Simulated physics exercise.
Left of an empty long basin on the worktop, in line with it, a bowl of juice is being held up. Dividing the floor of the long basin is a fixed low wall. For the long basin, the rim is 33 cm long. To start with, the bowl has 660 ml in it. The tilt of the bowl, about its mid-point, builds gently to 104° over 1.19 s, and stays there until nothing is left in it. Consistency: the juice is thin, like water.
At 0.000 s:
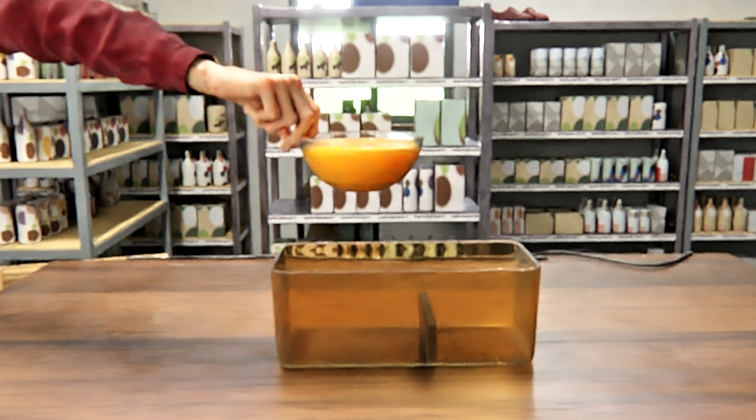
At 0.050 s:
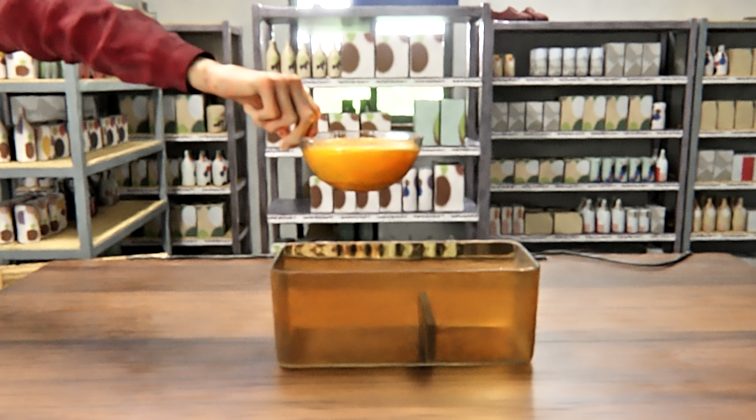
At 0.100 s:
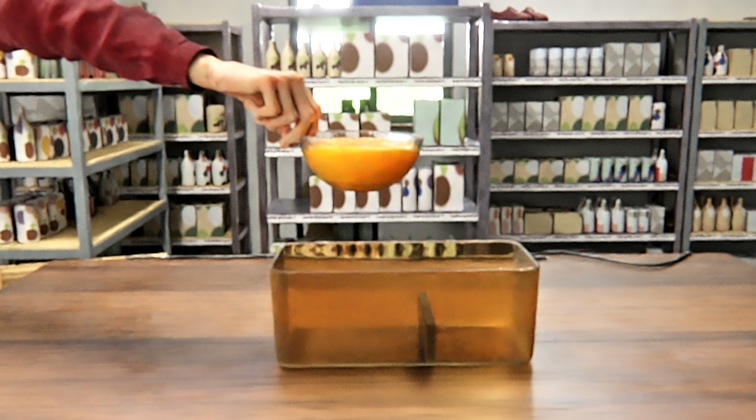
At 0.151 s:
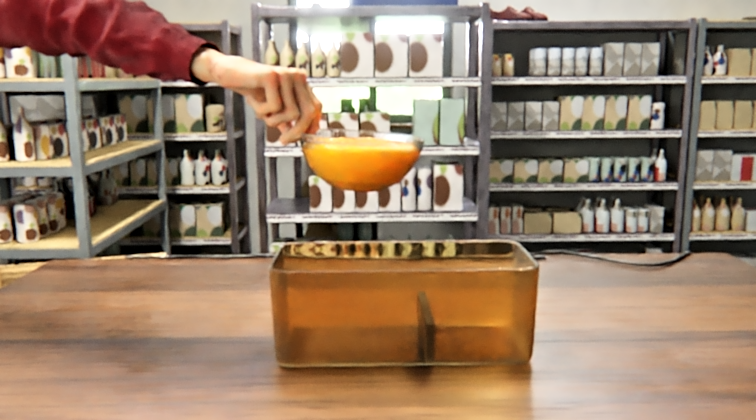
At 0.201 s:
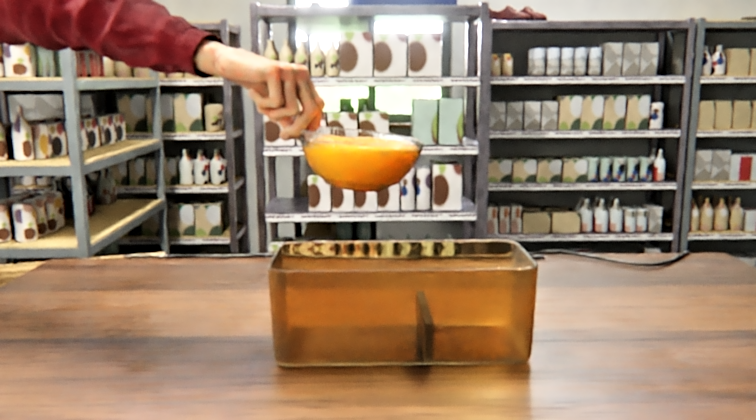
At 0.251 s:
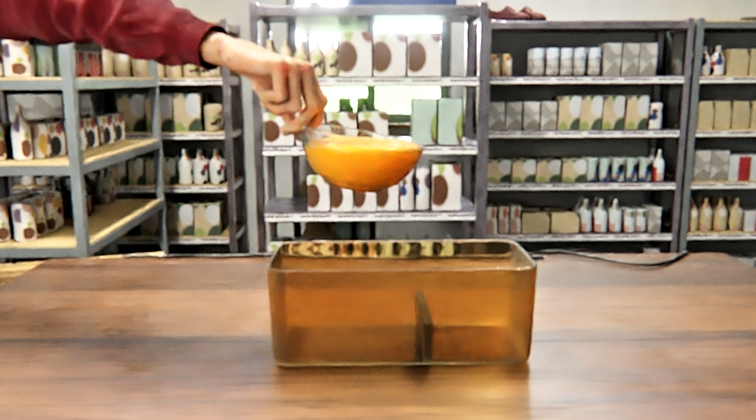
A hand in a dark red sleeve, reaching in from the left, holds a clear bowl of orange juice nearly level, then gently tilts it so its right side dips slightly. Below it, a long, see-through amber basin rests on a brown wooden worktop. The steady view is from the front, with grey shelves of boxes and bottles behind.
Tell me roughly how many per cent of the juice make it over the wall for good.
Roughly 92 per cent make it over.
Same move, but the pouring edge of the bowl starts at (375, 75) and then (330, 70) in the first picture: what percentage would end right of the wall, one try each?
70 then 5 %.
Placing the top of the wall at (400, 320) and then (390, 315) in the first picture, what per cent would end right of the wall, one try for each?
Some 90 in a hundred, then some 95 in a hundred.
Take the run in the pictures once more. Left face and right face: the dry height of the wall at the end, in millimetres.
The left comes to roughly 50 mm and the right to roughly 16 mm.
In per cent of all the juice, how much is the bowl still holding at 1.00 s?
0 in a hundred, give or take.
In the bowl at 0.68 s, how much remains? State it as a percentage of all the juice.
Roughly 36 per cent.
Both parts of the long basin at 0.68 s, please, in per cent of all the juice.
Around 0 on the left and around 30 on the right.
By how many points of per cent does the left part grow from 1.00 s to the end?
That is roughly 2 in a hundred of the whole.
After 0.68 s the tilt is 64° and 36 per cent is still to pour, 0 is left of the wall and 30 right of it.
After 1.00 s the tilt is 98° and 0 per cent is still to pour, 6 is left of the wall and 91 right of it.
After 1.33 s the tilt is 104° and 0 per cent is still to pour, 8 is left of the wall and 92 right of it.
After 1.69 s the tilt is 104° and 0 per cent is still to pour, 8 is left of the wall and 91 right of it.
In the end 8 per cent lies left of the wall, 92 right of it and 0 outside.
